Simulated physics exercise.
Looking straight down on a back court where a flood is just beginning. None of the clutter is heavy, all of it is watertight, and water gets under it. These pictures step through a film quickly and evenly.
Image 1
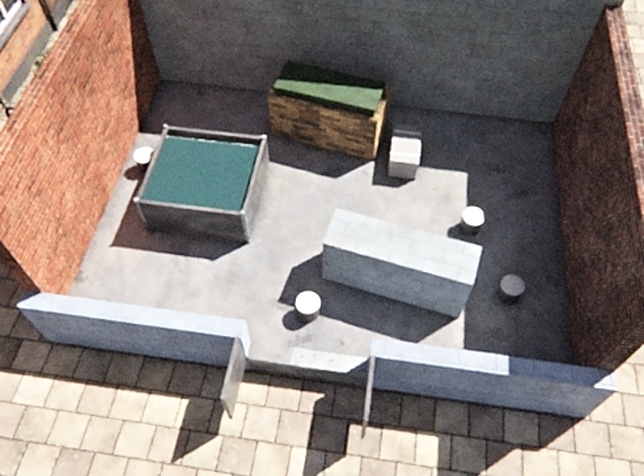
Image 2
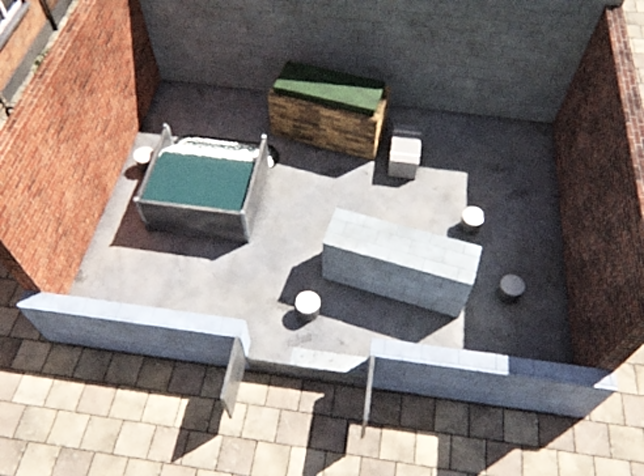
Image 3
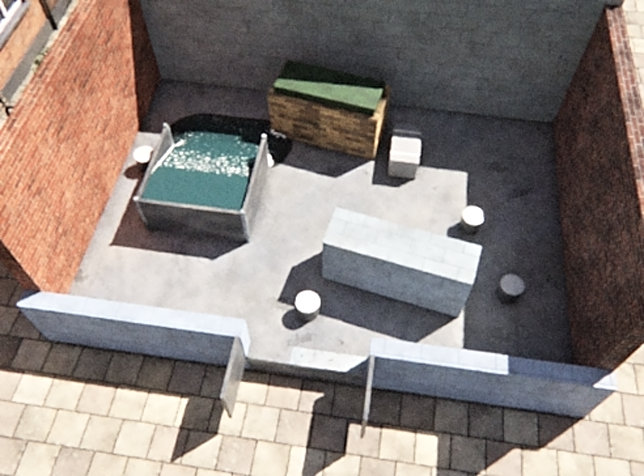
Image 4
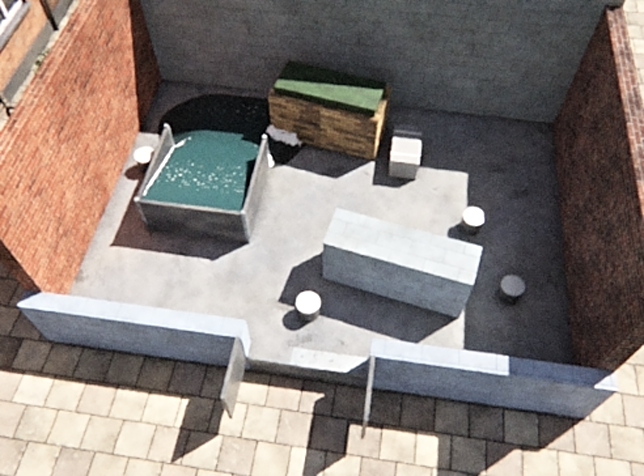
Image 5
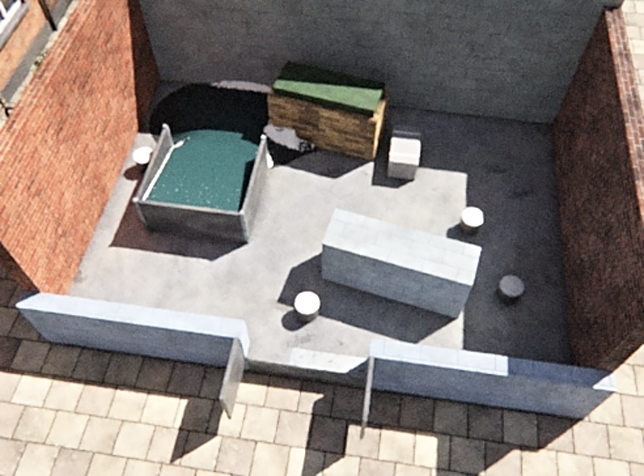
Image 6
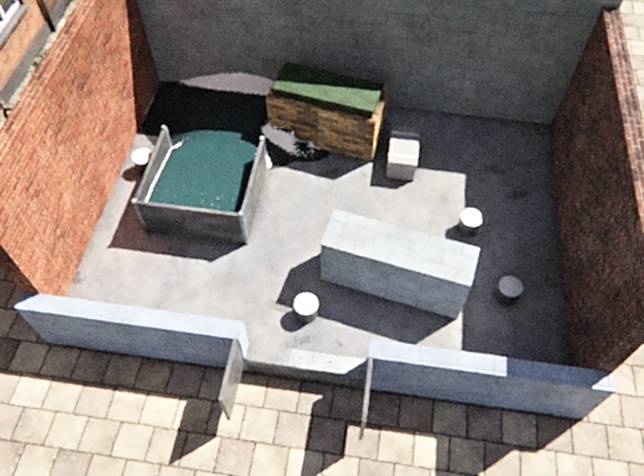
Teal water pouring out the back of a walled tank and spreading darkly across a brick-walled courtyard, the surrounding objects staying put.
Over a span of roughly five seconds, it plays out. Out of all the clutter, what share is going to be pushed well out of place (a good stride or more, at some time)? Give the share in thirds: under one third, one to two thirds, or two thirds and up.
Low band.
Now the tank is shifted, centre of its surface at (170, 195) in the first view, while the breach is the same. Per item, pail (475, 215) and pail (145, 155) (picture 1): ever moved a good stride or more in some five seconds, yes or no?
The first one fell short, the second covered the distance.
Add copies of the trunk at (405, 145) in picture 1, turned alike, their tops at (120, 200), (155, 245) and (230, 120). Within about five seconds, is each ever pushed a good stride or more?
Each in turn: Pushed clear, stays in place, pushed clear.
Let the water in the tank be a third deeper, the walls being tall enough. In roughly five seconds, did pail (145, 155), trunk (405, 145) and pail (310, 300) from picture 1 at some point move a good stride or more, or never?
In the order asked: Over that distance, below that distance and below that distance.
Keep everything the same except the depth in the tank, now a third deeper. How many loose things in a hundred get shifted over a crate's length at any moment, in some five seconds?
I reckon 20 per cent of the loose things.
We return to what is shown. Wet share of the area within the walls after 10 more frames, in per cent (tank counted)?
Near 40 in a hundred.
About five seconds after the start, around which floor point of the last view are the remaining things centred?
Somewhere near (377, 254) in the last view.
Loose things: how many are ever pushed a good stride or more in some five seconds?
So that is 1.
A moment on, 0 of 5 are well off their spots; 0 afloat.
Next, 0 of 5 are well off their spots; 0 afloat.
Later, 1 of 5 are well off their spots; 0 afloat.
In the end, 1 of 5 are well off their spots, and 1 have been at some point; 0 afloat.
